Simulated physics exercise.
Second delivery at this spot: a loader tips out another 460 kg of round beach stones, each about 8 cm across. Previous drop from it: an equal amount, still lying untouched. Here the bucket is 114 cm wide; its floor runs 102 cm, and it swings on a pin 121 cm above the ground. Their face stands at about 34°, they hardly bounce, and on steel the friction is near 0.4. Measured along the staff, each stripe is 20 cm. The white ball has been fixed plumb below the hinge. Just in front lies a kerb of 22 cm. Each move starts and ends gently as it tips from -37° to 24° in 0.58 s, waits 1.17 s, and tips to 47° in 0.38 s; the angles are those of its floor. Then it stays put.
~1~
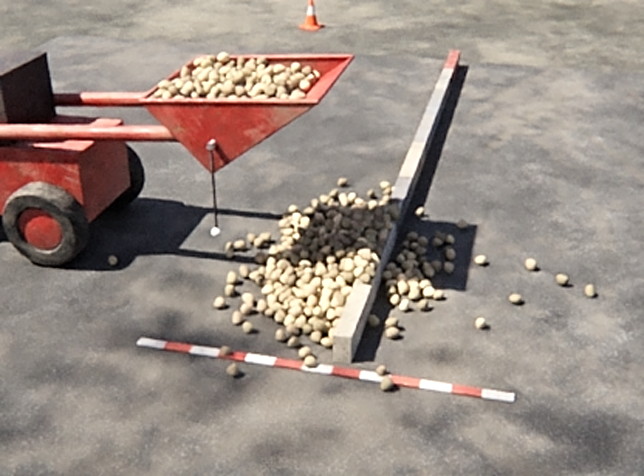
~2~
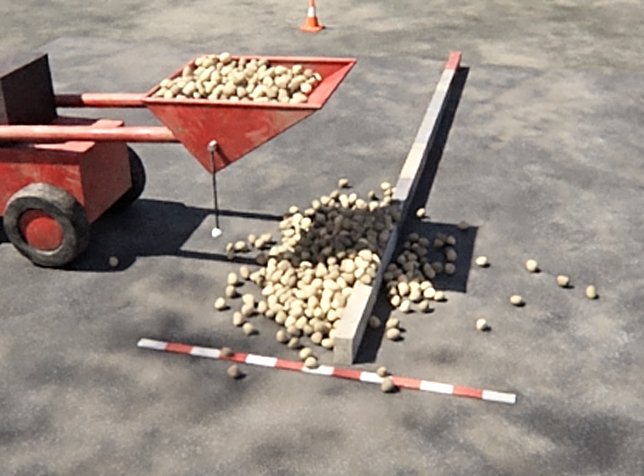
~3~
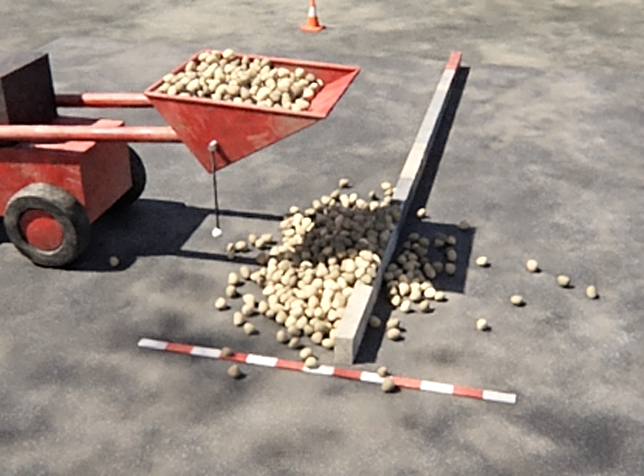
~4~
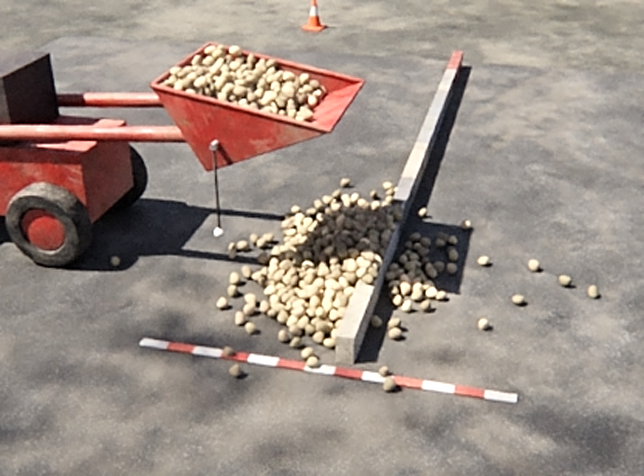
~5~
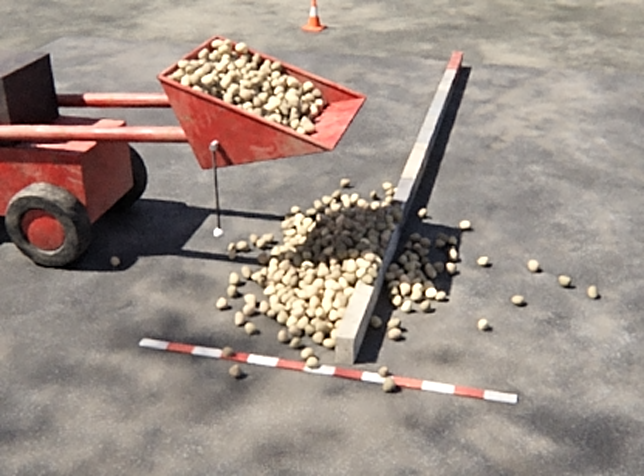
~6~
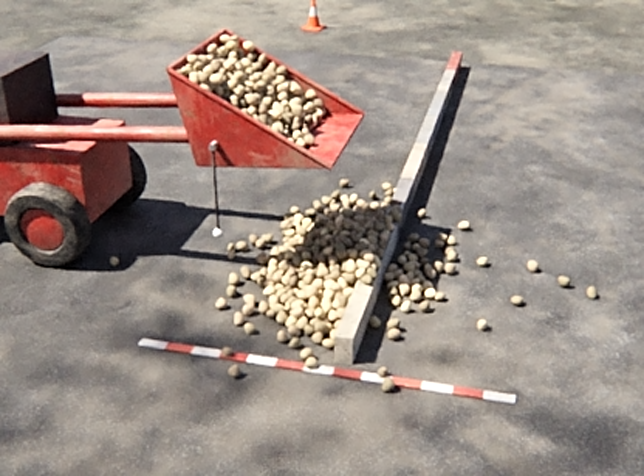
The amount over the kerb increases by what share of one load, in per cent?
By about 68 per cent of a load.
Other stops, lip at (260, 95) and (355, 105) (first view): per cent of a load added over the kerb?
10 %, then 95 %.
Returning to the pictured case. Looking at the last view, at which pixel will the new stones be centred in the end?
They come to rest centred about (413, 263).
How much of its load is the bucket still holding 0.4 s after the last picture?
100 % still inside.
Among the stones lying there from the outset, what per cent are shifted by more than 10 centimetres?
Near 10 per cent, I reckon.
Then, 0.1 s after the last picture the floor is at 14°; in per cent of one load, 100 in the bucket, 91 on this side of the kerb, 9 over the kerb; the foremost stones are at (510, 276).
Then, 0.4 s after the last picture the floor is at 24°; in per cent of one load, 99 in the bucket, 92 on this side of the kerb, 9 over the kerb; the foremost stones are at (510, 276).
Then, 2.3 s after the last picture the floor is at 47°; in per cent of one load, 0 in the bucket, 123 on this side of the kerb, 77 over the kerb; the foremost stones are at (620, 285).
Then, 5.0 s after the last picture the floor is at 47°; in per cent of one load, 0 in the bucket, 123 on this side of the kerb, 77 over the kerb; the foremost stones are at (620, 285). Net gain over the kerb, 68.
